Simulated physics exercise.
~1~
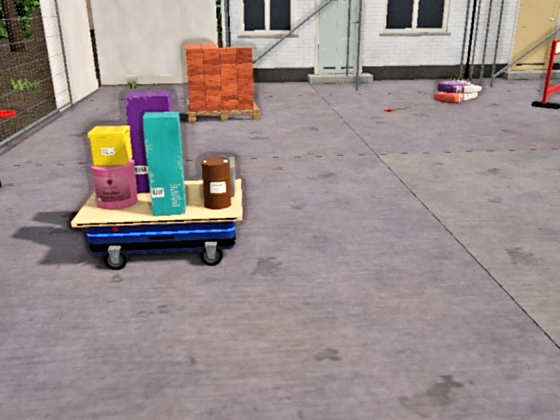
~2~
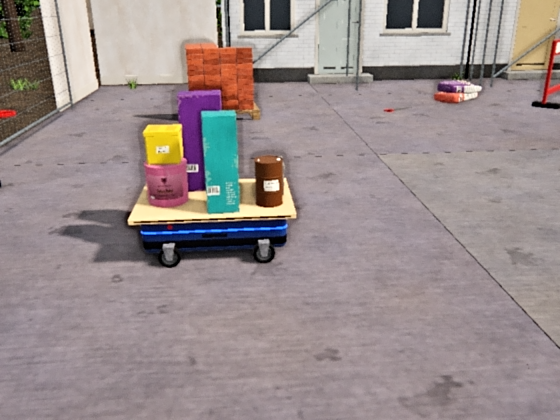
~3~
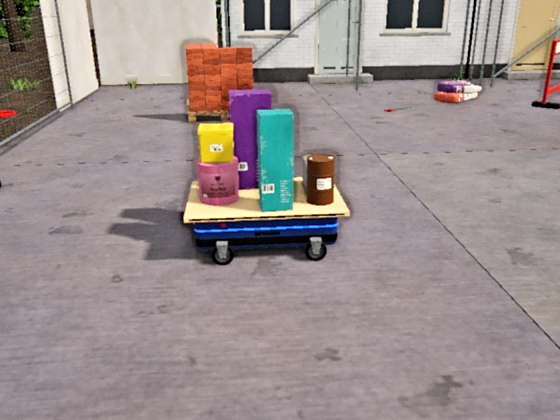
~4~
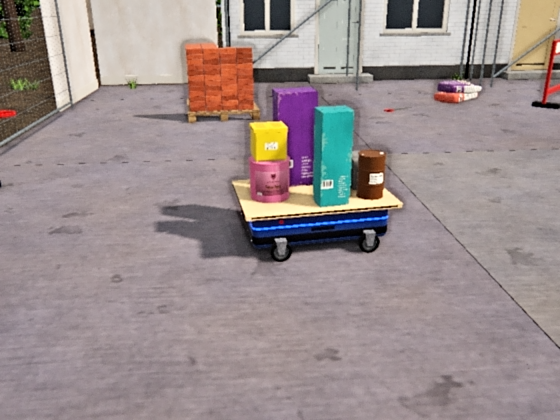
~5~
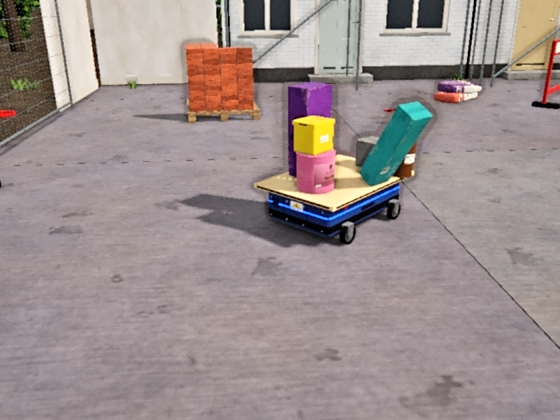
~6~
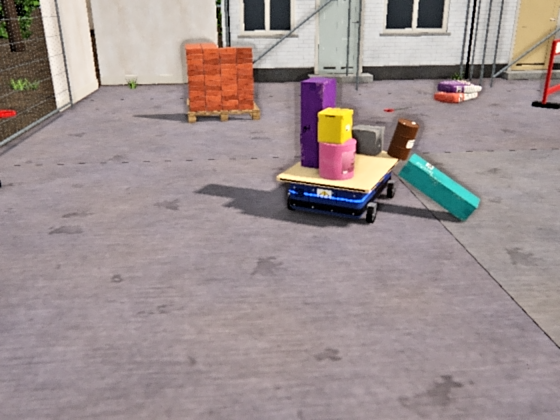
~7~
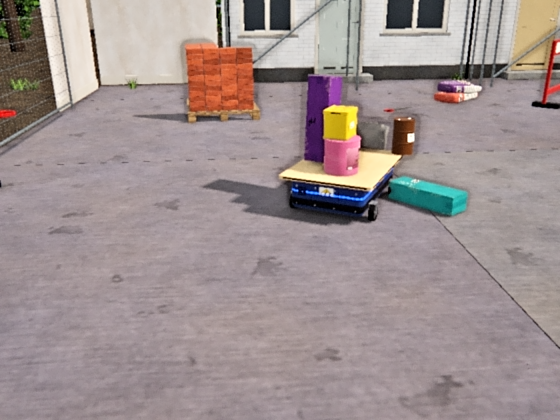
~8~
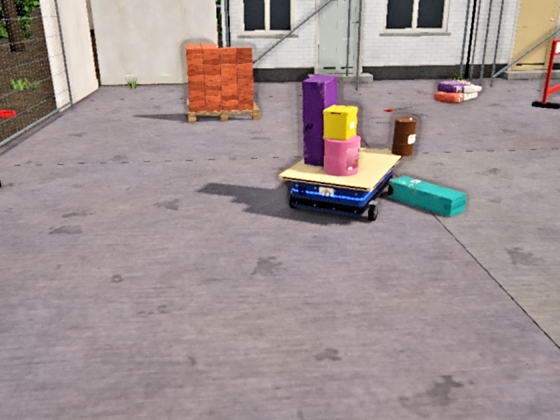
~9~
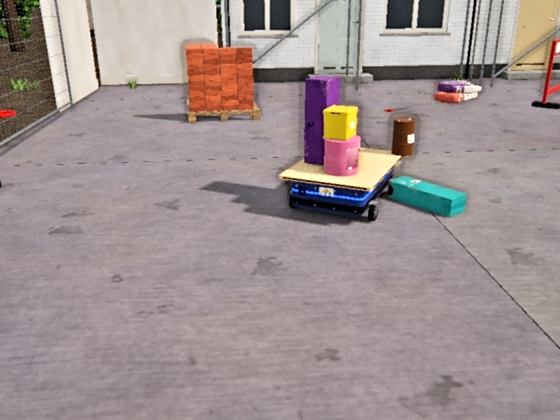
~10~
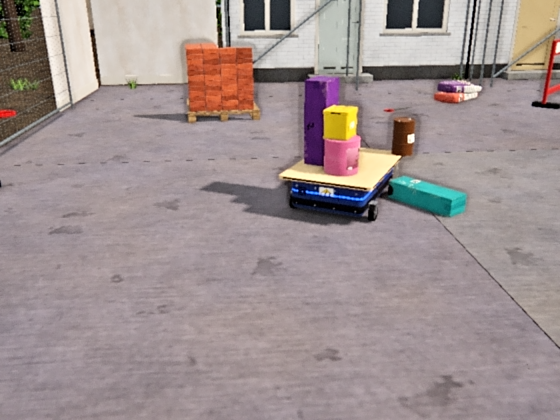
A loaded cart rolls right, turns away and stops as the turquoise box topples off.
